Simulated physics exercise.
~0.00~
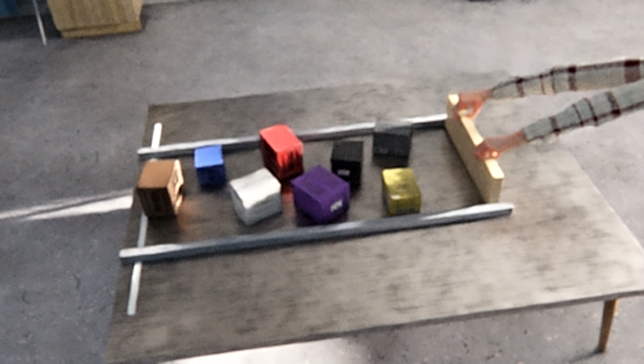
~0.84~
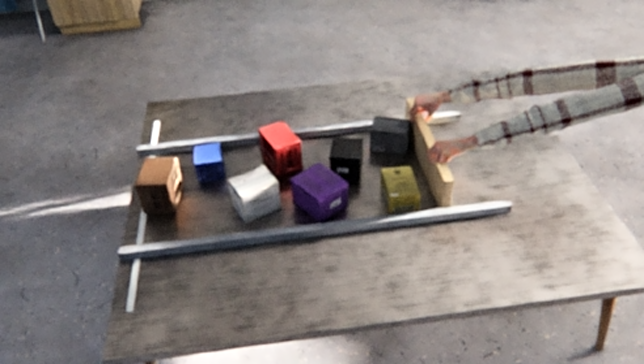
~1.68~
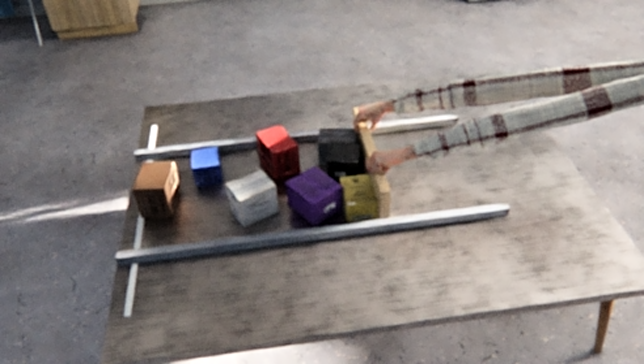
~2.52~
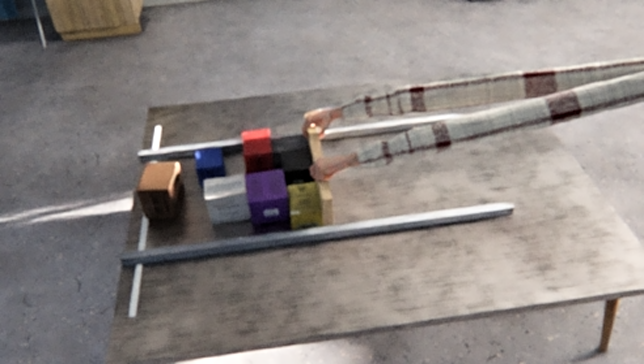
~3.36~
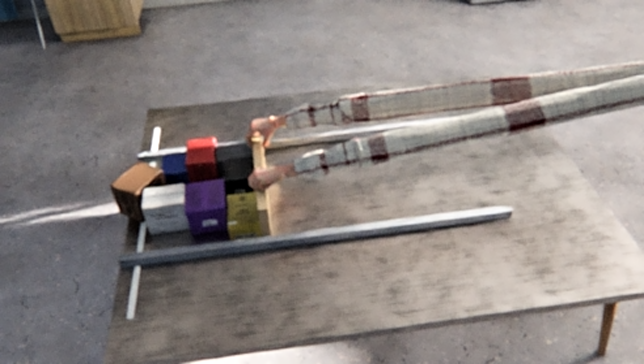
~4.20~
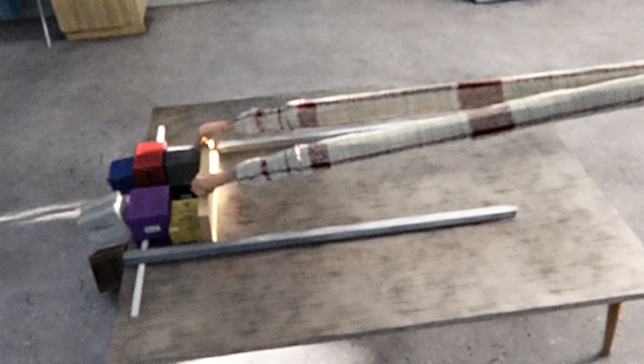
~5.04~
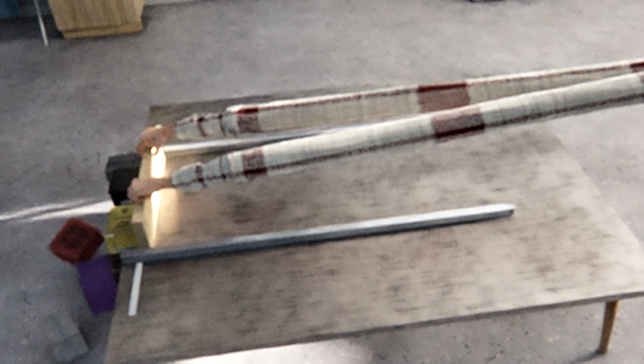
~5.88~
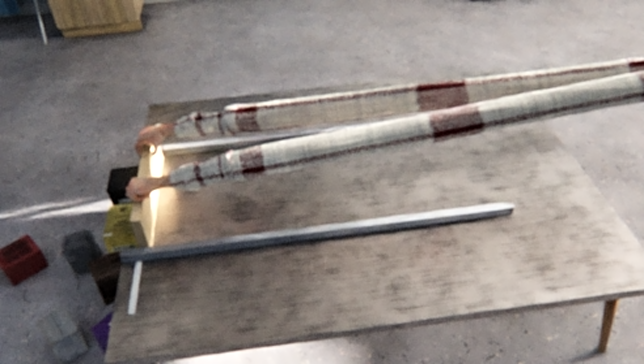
In this clip, two hands push a wooden plank leftward between two rails on a low table, gathering colored boxes into a cluster and driving them over the left edge, until most lie on the floor and a yellow box remains against the plank.
